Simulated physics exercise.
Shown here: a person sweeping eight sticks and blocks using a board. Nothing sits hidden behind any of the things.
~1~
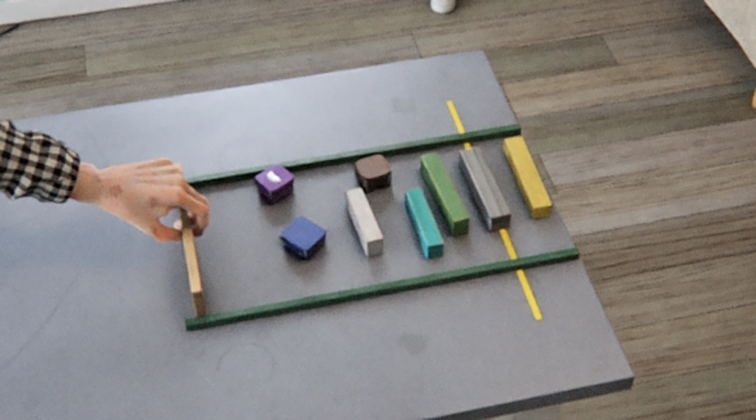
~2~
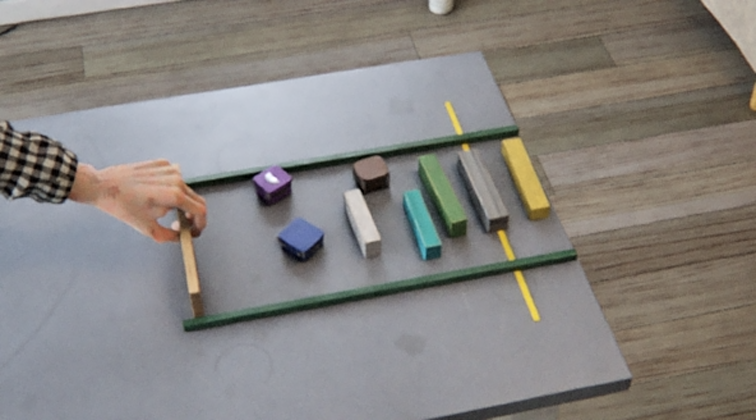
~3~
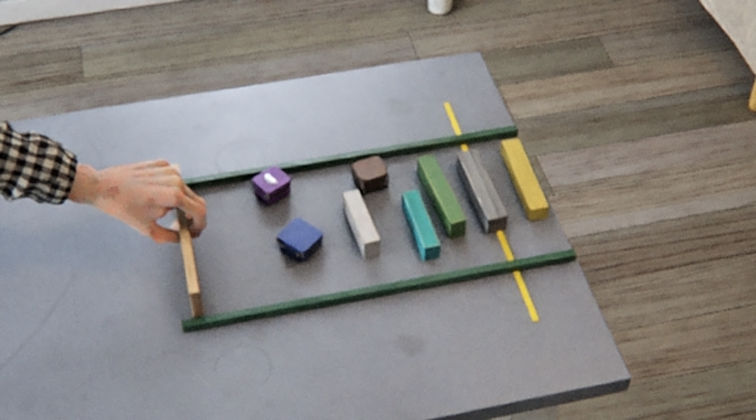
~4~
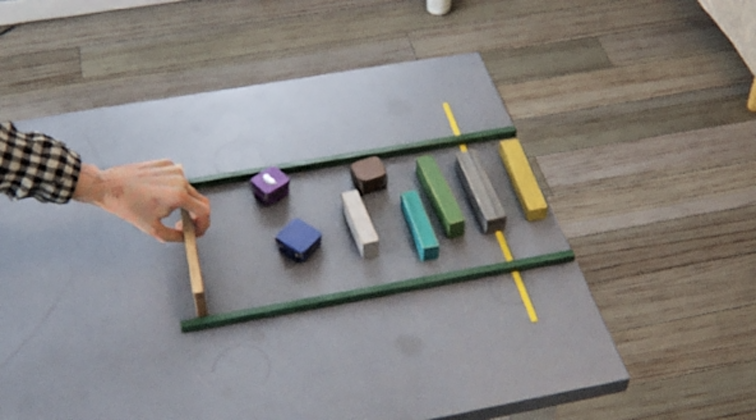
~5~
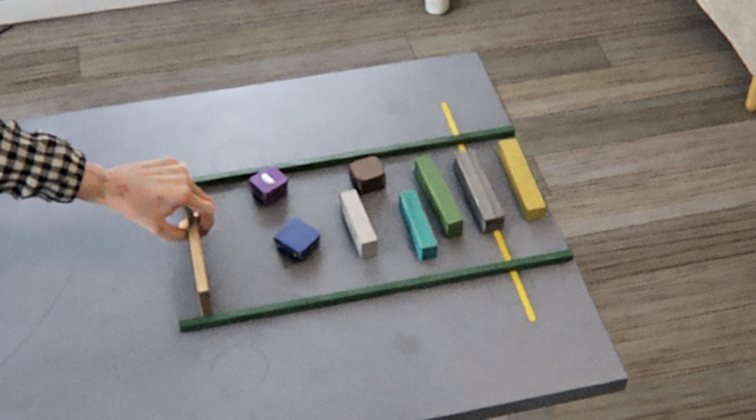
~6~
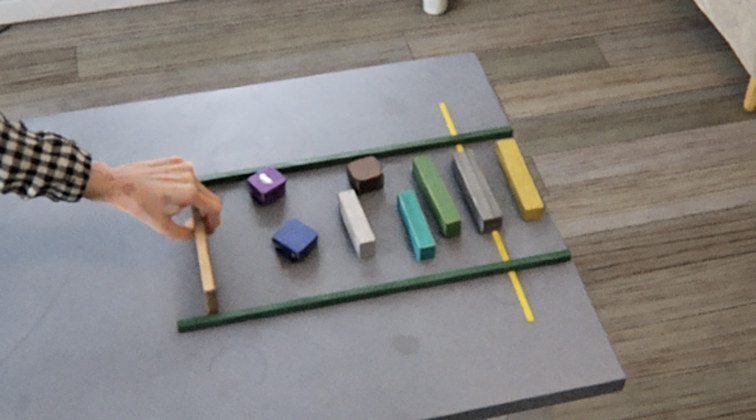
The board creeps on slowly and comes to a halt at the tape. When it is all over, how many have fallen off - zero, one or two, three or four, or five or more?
By then three or four have fallen off.
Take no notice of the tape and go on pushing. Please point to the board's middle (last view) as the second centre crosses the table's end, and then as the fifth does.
First: Around (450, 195). Next: Around (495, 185).
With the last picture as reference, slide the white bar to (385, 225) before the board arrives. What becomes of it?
If so, it stays where it is.
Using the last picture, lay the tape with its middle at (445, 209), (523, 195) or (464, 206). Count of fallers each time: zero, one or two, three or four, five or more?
The counts for the three tapes are 1 or 2, at least five and one or two.
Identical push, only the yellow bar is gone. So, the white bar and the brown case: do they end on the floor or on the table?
The white bar is still there, the brown case is still there.
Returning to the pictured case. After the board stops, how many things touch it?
It's touching 2 at the end.
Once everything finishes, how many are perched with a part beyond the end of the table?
1.
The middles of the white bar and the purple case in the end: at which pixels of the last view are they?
Roughly (524, 197), and the other roughly (481, 157).
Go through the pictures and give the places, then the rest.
In the first picture, yellow bar (527, 177); grey stick (484, 189); green bar (444, 194); board (189, 238); tape (490, 201).
In the second picture, grey stick (482, 190); purple case (273, 186).
In the third picture, green bar (441, 196); board (186, 239).
In the fourth picture, yellow bar (523, 179); turquoise stick (420, 225).
In the fifth picture, grey stick (478, 191); blue case (298, 241).
In the sixth picture, yellow bar (519, 179); grey stick (476, 191); green bar (436, 196); board (200, 236); tape (482, 202).
Early on, none off yet; yellow bar at rest near (519, 179); grey stick at rest near (476, 191); green bar at rest near (436, 196).
A while later, none off yet; yellow bar at rest near (519, 179); grey stick at rest near (476, 191); green bar at rest near (439, 195).
Further along, none off yet; yellow bar leaning a little near (544, 174); grey stick travelled a little near (528, 182); green bar travelled about its own width near (508, 182).
Finally, the number that fall off is three or four; lost, green bar, grey stick and yellow bar.
